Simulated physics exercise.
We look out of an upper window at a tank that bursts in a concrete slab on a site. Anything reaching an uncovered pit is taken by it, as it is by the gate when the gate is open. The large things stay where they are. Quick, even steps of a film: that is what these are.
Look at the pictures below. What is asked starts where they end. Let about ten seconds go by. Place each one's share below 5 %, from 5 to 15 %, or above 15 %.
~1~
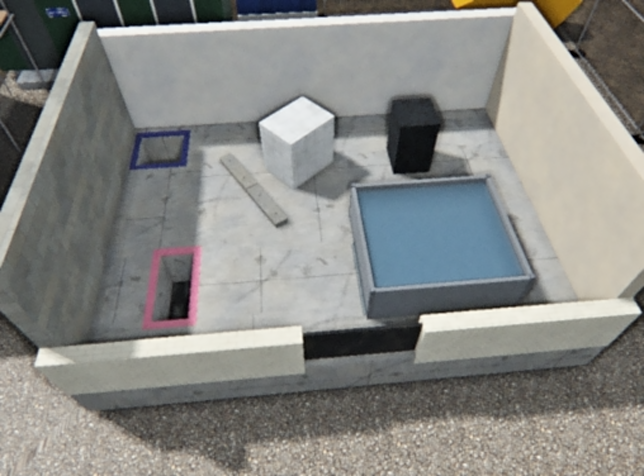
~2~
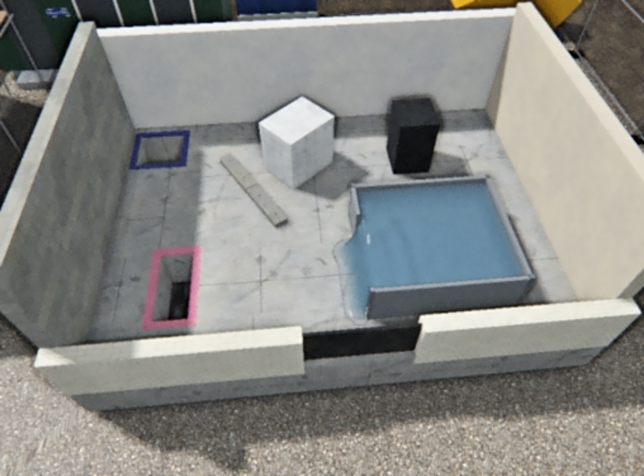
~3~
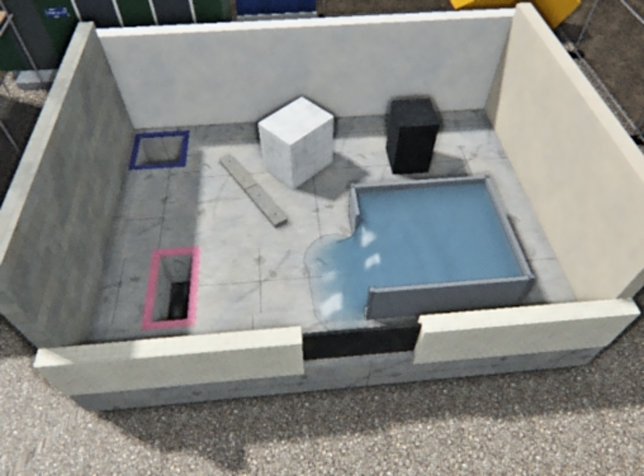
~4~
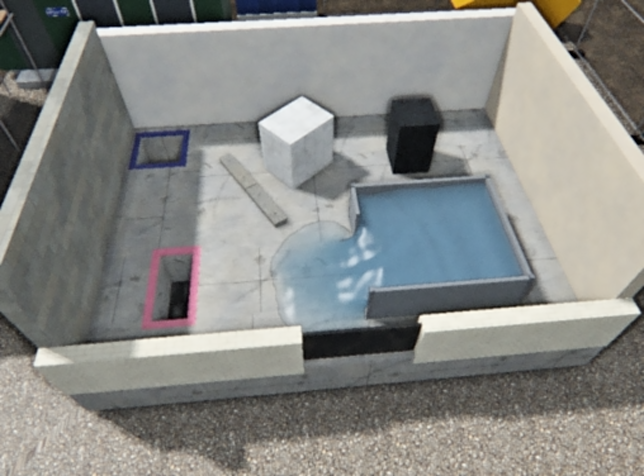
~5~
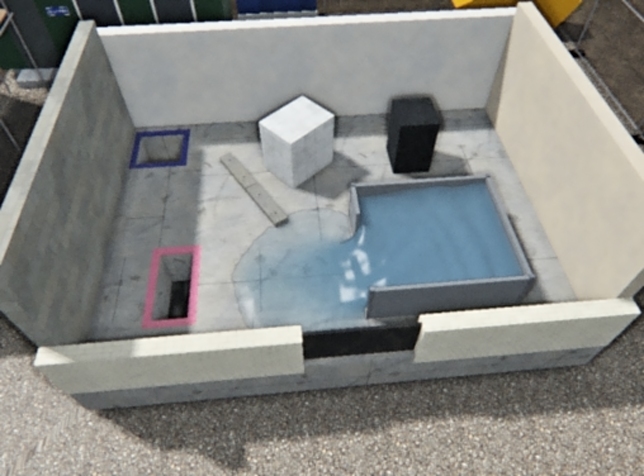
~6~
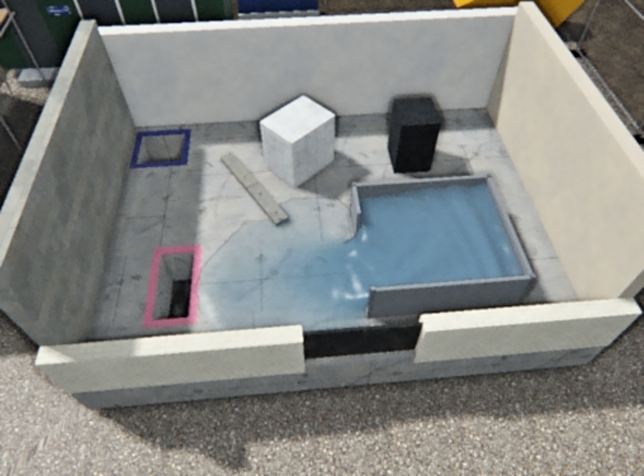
Placed: The gate lands below 5 %; the blue pit lands above 15 %; the pink pit lands above 15 %.
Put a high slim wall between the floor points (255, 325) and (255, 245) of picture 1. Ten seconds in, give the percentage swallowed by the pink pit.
The pink pit takes 14 parts in a hundred.
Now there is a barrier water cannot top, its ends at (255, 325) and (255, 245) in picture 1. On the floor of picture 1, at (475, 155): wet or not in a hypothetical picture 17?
Waterless.
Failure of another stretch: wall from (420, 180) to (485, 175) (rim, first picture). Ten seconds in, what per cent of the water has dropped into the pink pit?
I'd estimate the pink pit takes around 4 percent.
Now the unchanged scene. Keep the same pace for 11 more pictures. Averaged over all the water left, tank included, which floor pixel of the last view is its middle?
It is around (339, 272).
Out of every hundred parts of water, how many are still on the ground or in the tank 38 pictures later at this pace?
50 in a hundred.
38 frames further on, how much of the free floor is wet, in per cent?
Around 60 percent.
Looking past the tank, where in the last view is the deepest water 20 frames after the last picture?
Deepest point: Roughly (83, 367).
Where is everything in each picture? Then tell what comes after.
The first picture shows the open tank at (435, 231) is whole and still.
In the second picture, the front is at (343, 244), out from the gap at (365, 268).
In the third picture, the front is at a hidden place, out from the gap at (364, 271).
In the fourth picture, water pours out at (364, 271) and has run to (279, 257).
In the fifth picture, the front is at (239, 271), out from the gap at (364, 271).
In the sixth picture, the front is at (202, 277), out from the gap at (365, 271).
A moment on, water covers 30 % of the floor; the gate 0 %, the blue pit 0 %, the pink pit 4 %.
Next, water covers 40 % of the floor; the gate 0 %, the blue pit 0 %, the pink pit 12 %.
Then, water covers 45 % of the floor; the gate 0 %, the blue pit 3 %, the pink pit 24 %.
Later, water covers 60 % of the floor; the gate 0 %, the blue pit 13 %, the pink pit 36 %.
In the end, water covers 70 % of the floor; the gate 0 %, the blue pit 21 %, the pink pit 46 %.
